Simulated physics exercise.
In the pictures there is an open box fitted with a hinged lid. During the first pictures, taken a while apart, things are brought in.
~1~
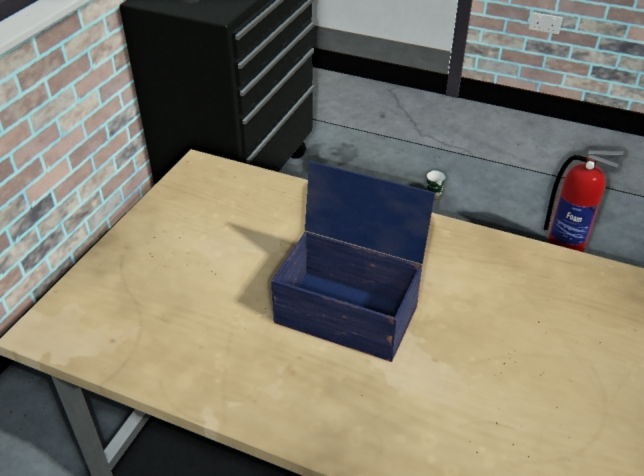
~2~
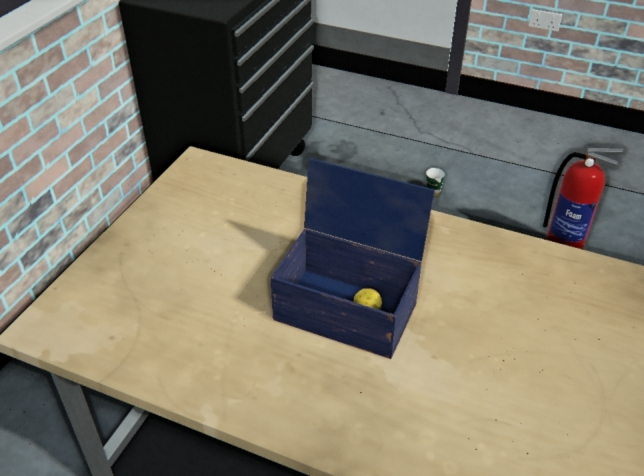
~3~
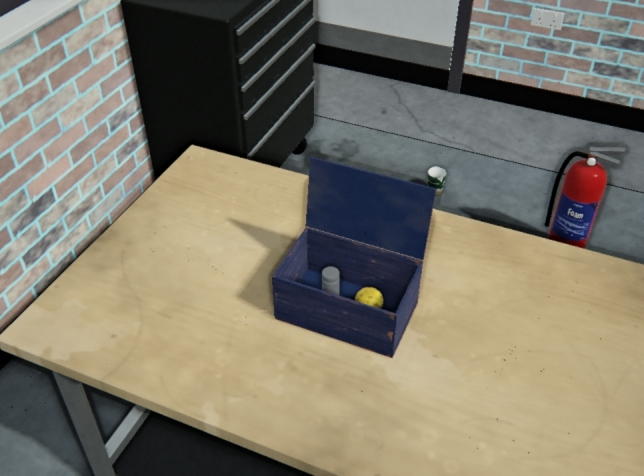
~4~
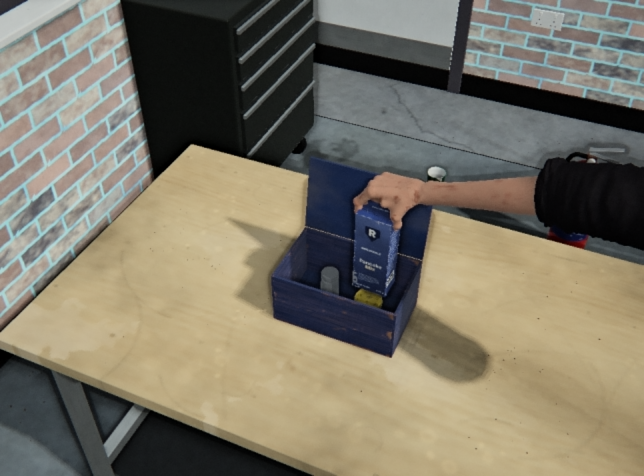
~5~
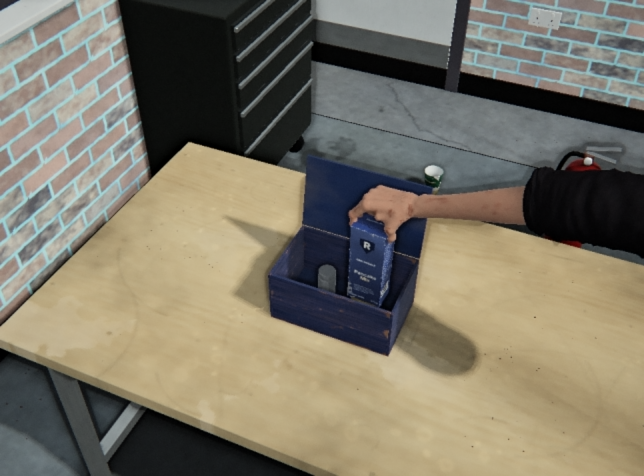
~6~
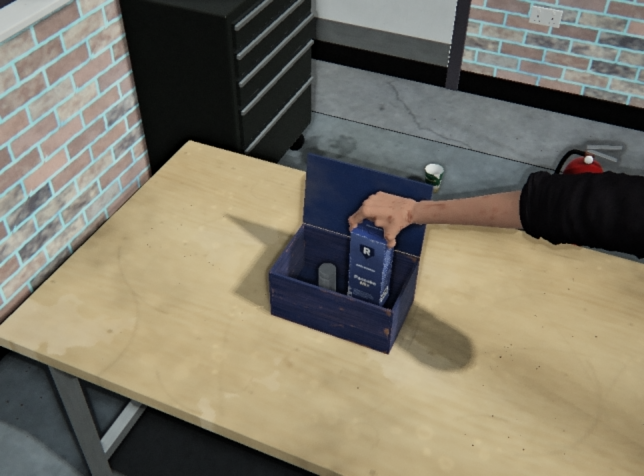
A hand in a black sleeve reaches in from the right over a pale wooden table, seen from above in a workshop with brick walls, a black drawer cabinet and a red extinguisher. An open dark blue box with a raised lid stands on the table, first empty, then holding a yellow ball, then also a grey cylinder. The hand lowers a blue carton into the box's right side and keeps gripping it, while the view barely shifts.
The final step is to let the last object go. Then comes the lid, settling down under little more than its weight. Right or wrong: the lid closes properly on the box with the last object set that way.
Wrong.
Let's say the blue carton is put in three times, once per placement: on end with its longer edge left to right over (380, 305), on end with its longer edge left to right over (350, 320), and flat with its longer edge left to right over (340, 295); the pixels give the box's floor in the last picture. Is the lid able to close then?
1: Open. 2: Open. 3: Closed.
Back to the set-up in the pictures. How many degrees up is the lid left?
The answer is about 20 degrees.
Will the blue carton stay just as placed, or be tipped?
In the end, it winds up askew.
Then, 0.90 s later than the last frame, lid starting down; blue carton tilted by 58° near (368, 285); yellow ball moved about its own width.
Then, 1.60 s later than the last frame, lid 57° above the rim; blue carton tilted by 58° near (368, 285); yellow ball moved about its own width.
Then, 2.00 s later than the last frame, lid 20° above the rim; blue carton tilted by 58° near (368, 285); yellow ball moved about its own width.
When it is over, lid 21° above the rim; lying over in the box, blue carton; moved from the start, yellow ball; grey shaker as before. End places, in pixels of the last picture, blue carton near (368, 285).
